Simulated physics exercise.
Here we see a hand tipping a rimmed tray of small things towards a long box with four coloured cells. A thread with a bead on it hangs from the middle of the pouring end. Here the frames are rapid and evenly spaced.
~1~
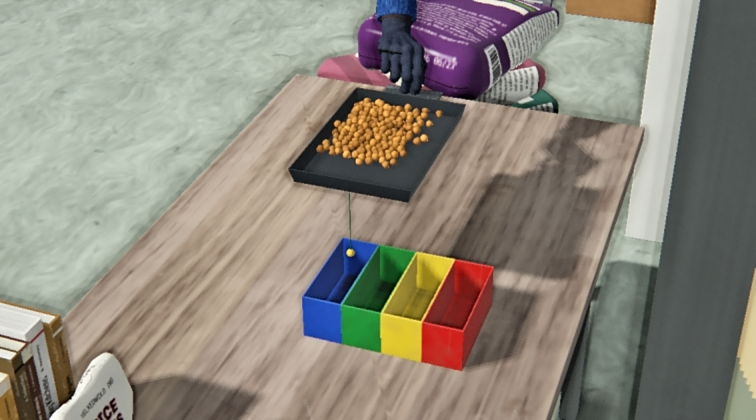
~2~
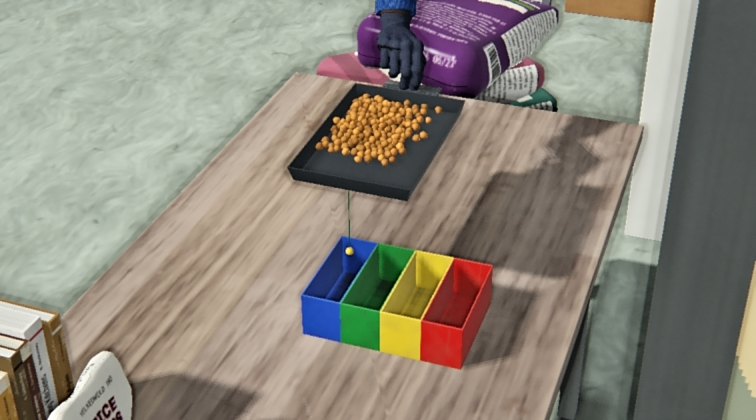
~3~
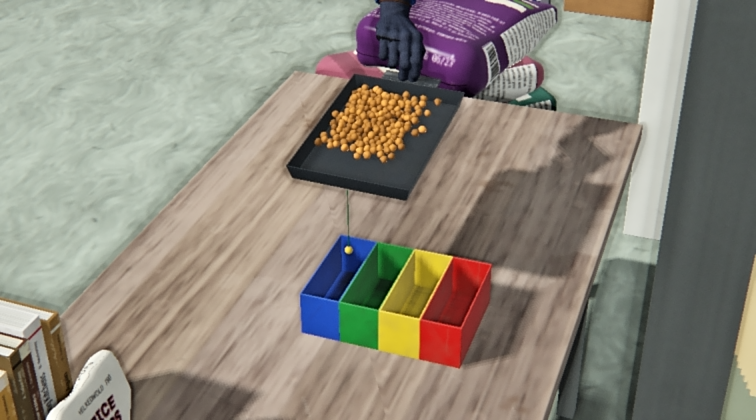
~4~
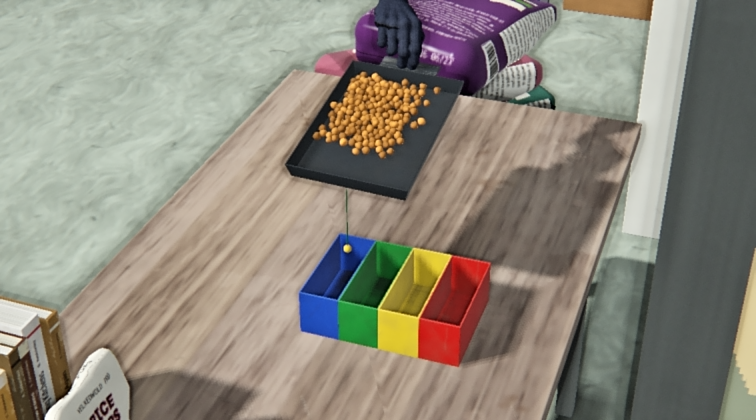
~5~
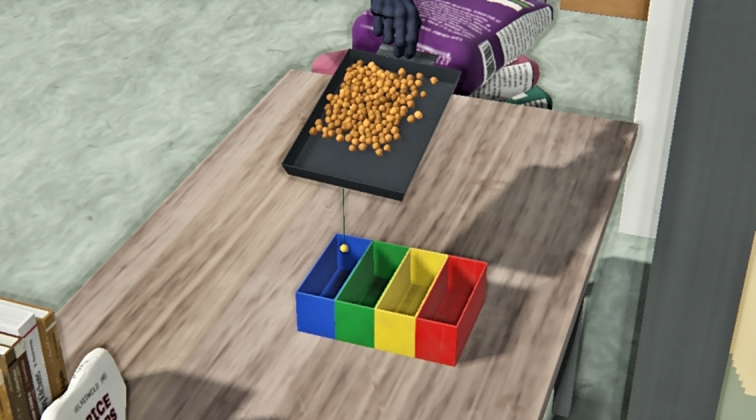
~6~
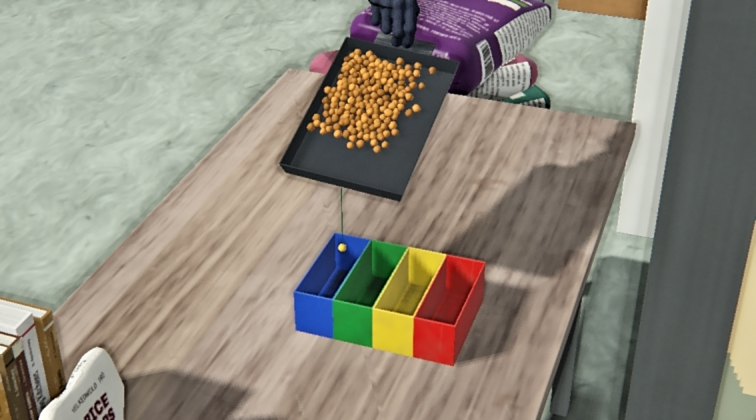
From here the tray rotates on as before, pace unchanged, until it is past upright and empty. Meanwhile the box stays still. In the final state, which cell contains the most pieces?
The green one contains the most.
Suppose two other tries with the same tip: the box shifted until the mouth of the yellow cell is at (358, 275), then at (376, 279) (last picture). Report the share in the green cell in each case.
It works out to 20 percent and then 20 percent.
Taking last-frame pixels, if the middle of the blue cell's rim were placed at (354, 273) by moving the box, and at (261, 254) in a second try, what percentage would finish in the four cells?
First case around 80 %, second case around 80 %.
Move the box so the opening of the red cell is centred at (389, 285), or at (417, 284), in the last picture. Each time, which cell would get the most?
The first time it is the cell in red, and the second time it is the yellow cell.
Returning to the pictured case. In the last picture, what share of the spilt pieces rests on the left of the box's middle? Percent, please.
I'd guess close to 90 %.
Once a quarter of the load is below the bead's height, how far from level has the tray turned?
Approx. reading: About 110°.
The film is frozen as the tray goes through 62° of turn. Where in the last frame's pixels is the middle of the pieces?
Look close to (361, 167) in the last picture.
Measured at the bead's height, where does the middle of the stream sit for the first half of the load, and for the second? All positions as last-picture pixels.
It goes through near (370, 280) first, then near (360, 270).
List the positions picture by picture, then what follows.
Corners of the pouring end at (294, 167) and (408, 188), level; middle of the load at (376, 131), roasted chickpeas; bead on its thread at (351, 253); blue cell at (322, 316); green cell at (361, 325); yellow cell at (401, 334); red cell at (442, 343), in the first picture.
Corners of the pouring end at (293, 166) and (407, 187), level; middle of the load at (375, 127), in the second picture.
Corners of the pouring end at (292, 164) and (406, 187), tipped barely, lowest at the right corner; middle of the load at (374, 121), in the third picture.
Corners of the pouring end at (290, 163) and (405, 188), tipped a little, lowest at the right corner; middle of the load at (373, 112), in the fourth picture.
Corners of the pouring end at (287, 162) and (402, 189), tipped a little, lowest at the right corner; middle of the load at (370, 105), in the fifth picture.
Corners of the pouring end at (284, 162) and (400, 191), tipped clearly, lowest at the right corner; middle of the load at (368, 98); blue cell at (314, 311); green cell at (353, 320); yellow cell at (393, 329); red cell at (434, 338), in the sixth picture.
Soon, tray tipped steeply; nearly all on the tray; a stray few in the yellow cell; a small part falling or outside the box.
A while on, tray tipped past a quarter turn; most on the tray; a small part in the yellow cell; a small part in the green cell; a stray few in the blue cell; a small part falling or outside the box.
Towards the end, tray tipped past a quarter turn; about a third in the green cell; about a quarter in the yellow cell; about a quarter in the blue cell; a small part falling or outside the box.
Finally, tray tipped past a quarter turn; about a third in the green cell; about a quarter in the yellow cell; about a quarter in the blue cell; none in the red cell; a small part outside the box.
